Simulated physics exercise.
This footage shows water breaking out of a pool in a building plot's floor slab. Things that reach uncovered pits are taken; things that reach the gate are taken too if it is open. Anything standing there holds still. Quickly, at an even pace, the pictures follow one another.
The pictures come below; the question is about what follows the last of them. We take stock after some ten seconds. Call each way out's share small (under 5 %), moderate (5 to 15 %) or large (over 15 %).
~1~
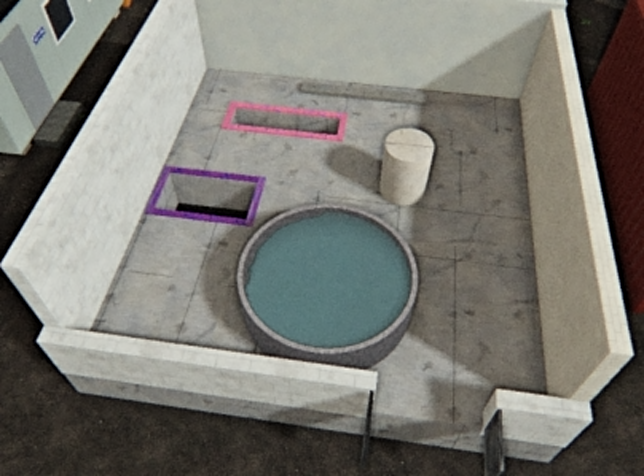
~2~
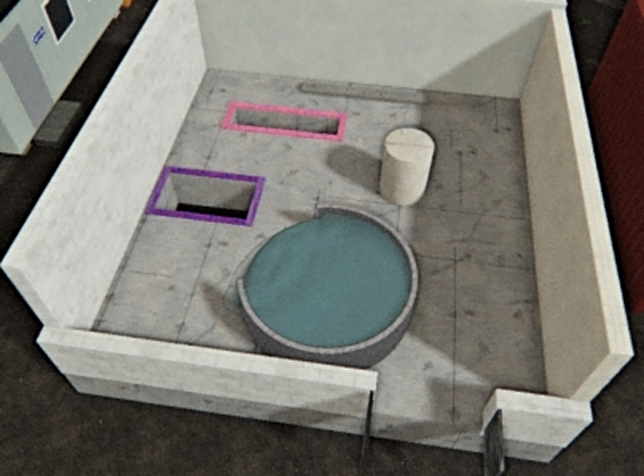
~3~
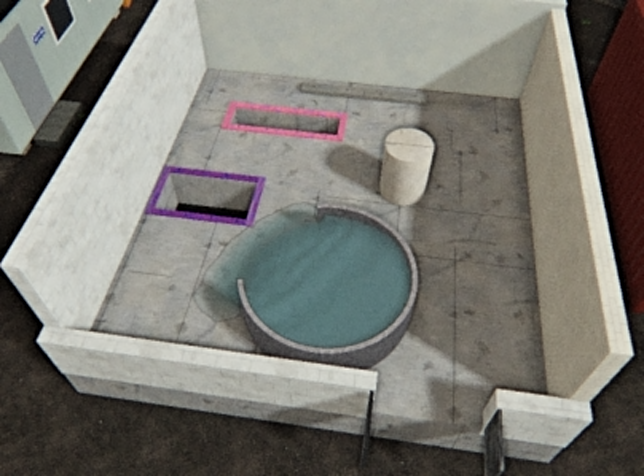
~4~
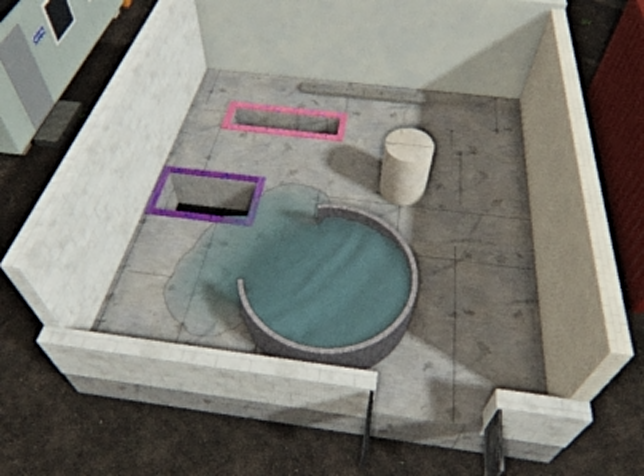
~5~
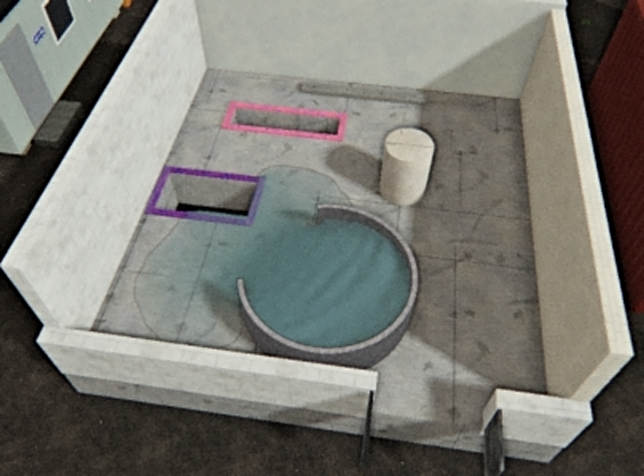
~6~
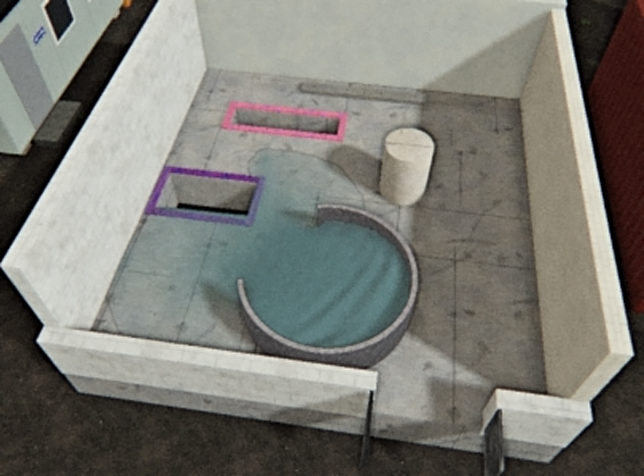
The gate's share is small. The pink pit's share is moderate. The purple pit's share is large.
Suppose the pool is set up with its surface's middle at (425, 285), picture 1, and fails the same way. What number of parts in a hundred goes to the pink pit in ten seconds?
Within ten seconds the pink pit collects 20 percent of the total.
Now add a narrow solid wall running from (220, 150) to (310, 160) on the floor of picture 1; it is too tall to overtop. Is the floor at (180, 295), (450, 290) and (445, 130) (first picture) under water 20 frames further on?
Taken in turn, the three points are soaked, unsoaked and unsoaked.
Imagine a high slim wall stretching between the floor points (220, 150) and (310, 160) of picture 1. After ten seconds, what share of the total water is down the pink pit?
The pink pit takes 0 parts in a hundred.
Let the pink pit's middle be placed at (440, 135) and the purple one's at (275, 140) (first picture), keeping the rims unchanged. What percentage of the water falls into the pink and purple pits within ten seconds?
Per cent, approx.: Pink 4, purple 20.
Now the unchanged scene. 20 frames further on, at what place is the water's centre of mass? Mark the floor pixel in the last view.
The spot I would choose is (249, 272).
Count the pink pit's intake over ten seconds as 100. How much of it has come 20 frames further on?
Roughly 75 per cent.
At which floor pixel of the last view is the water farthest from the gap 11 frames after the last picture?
Close to (196, 94).
A moment on, water covers 25 % of the floor; the gate 0 %, the pink pit 1 %, the purple pit 9 %.
Next, water covers 30 % of the floor; the gate 0 %, the pink pit 4 %, the purple pit 20 %.
Then, water covers 35 % of the floor; the gate 0 %, the pink pit 7 %, the purple pit 31 %.
Later, water covers 50 % of the floor; the gate 0 %, the pink pit 9 %, the purple pit 40 %.
In the end, water covers 70 % of the floor; the gate 1 %, the pink pit 10 %, the purple pit 45 %.
